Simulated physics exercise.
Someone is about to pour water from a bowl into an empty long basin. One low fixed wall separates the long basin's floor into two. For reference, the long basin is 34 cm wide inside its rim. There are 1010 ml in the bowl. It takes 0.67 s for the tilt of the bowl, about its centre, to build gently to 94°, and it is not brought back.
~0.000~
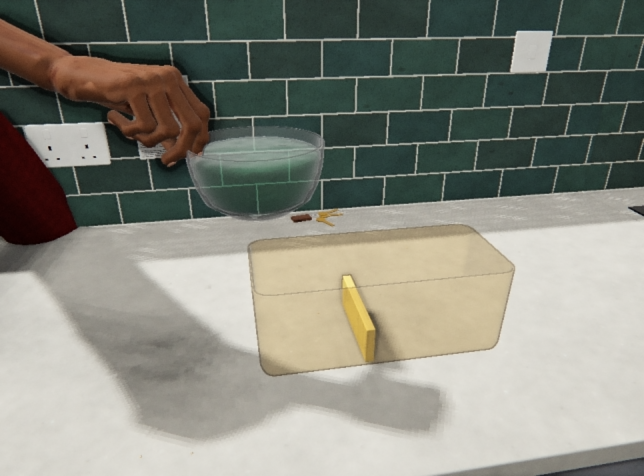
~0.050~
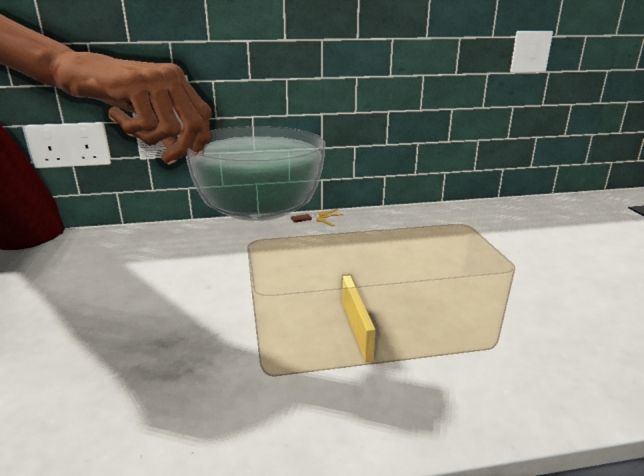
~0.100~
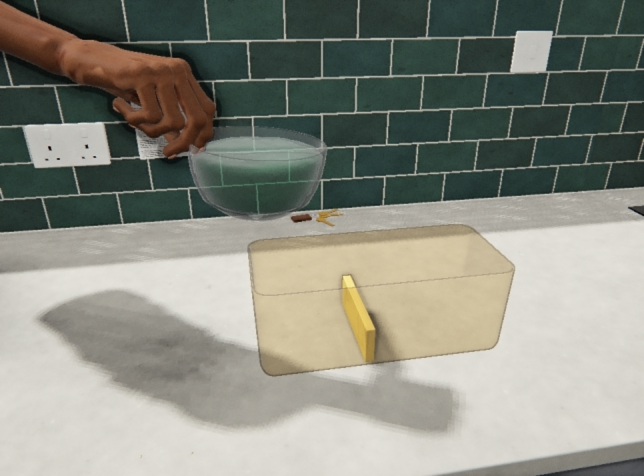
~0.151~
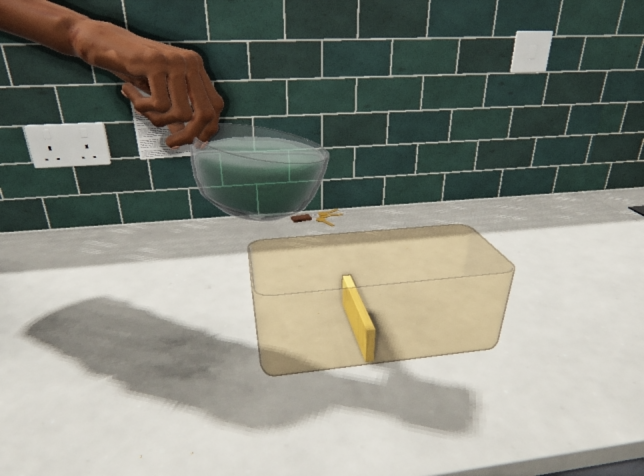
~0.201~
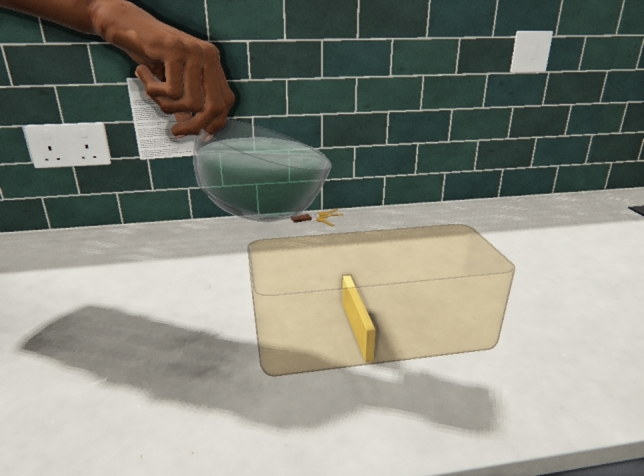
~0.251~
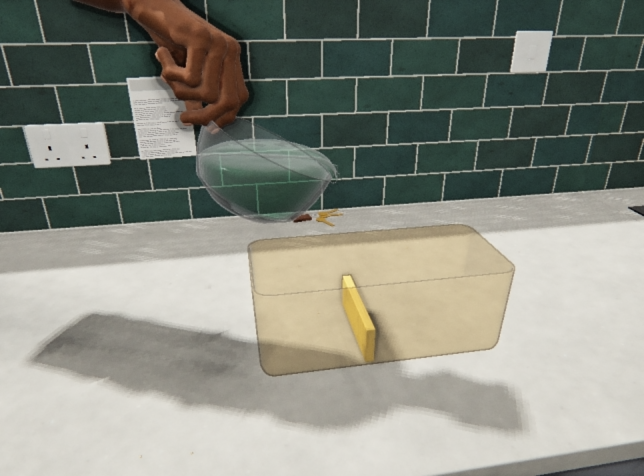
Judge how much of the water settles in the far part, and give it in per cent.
Some 60 per cent settles in the far part.
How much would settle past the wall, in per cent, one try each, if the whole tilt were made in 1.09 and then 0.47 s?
It comes to 70 per cent, and then 50 per cent.
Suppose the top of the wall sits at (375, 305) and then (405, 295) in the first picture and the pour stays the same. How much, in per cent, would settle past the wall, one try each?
I'd say 35 percent on the first go, 5 percent on the next.
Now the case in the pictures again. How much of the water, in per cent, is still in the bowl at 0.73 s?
I reckon near 6 per cent still sits there.
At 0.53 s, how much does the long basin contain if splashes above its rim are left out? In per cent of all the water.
Near 34 in a hundred.
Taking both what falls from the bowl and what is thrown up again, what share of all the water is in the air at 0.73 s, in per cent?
Estimated airborne part: Roughly 6 per cent.
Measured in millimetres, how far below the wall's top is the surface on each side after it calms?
I'd say some 32 mm on the left and some 30 mm on the right.
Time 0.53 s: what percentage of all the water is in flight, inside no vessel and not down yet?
Some 36 per cent, I reckon.
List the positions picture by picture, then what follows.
It leans 0°; its right rim is at (322, 140); the water meets the walls at (189, 155) and (320, 148); the long basin's rim runs from (251, 268) to (491, 246); the wall's top is at (358, 301), in the first frame.
It leans 1°; its right rim is at (323, 142); the water meets the walls at (189, 154) and (320, 149), in the second frame.
It leans 5°; its right rim is at (324, 146); the water meets the walls at (191, 152) and (321, 151), in the third frame.
It leans 11°; its right rim is at (327, 153); the water meets the walls at (194, 151) and (324, 152), in the fourth frame.
It leans 19°; its right rim is at (328, 163); the water meets the walls at (197, 151) and (328, 157); 1 per cent is over the edge, in the fifth frame.
It leans 29°; its right rim is at (328, 174); the water meets the walls at (199, 155) and (328, 166); 5 per cent is over the edge, in the sixth frame.
Then, 0.53 s in, the tilt is 84° and 30 per cent is still to pour, 4 is left of the wall and 30 right of it.
Then, 0.73 s in, the tilt is 94° and 6 per cent is still to pour, 28 is left of the wall and 61 right of it.
Then, 0.94 s in, the tilt is 94° and 0 per cent is still to pour, 38 is left of the wall and 60 right of it.
Then, 1.17 s in, the tilt is 94° and 0 per cent is still to pour, 39 is left of the wall and 60 right of it.
Finally, 39 per cent lies left of the wall, 60 right of it and 1 outside.
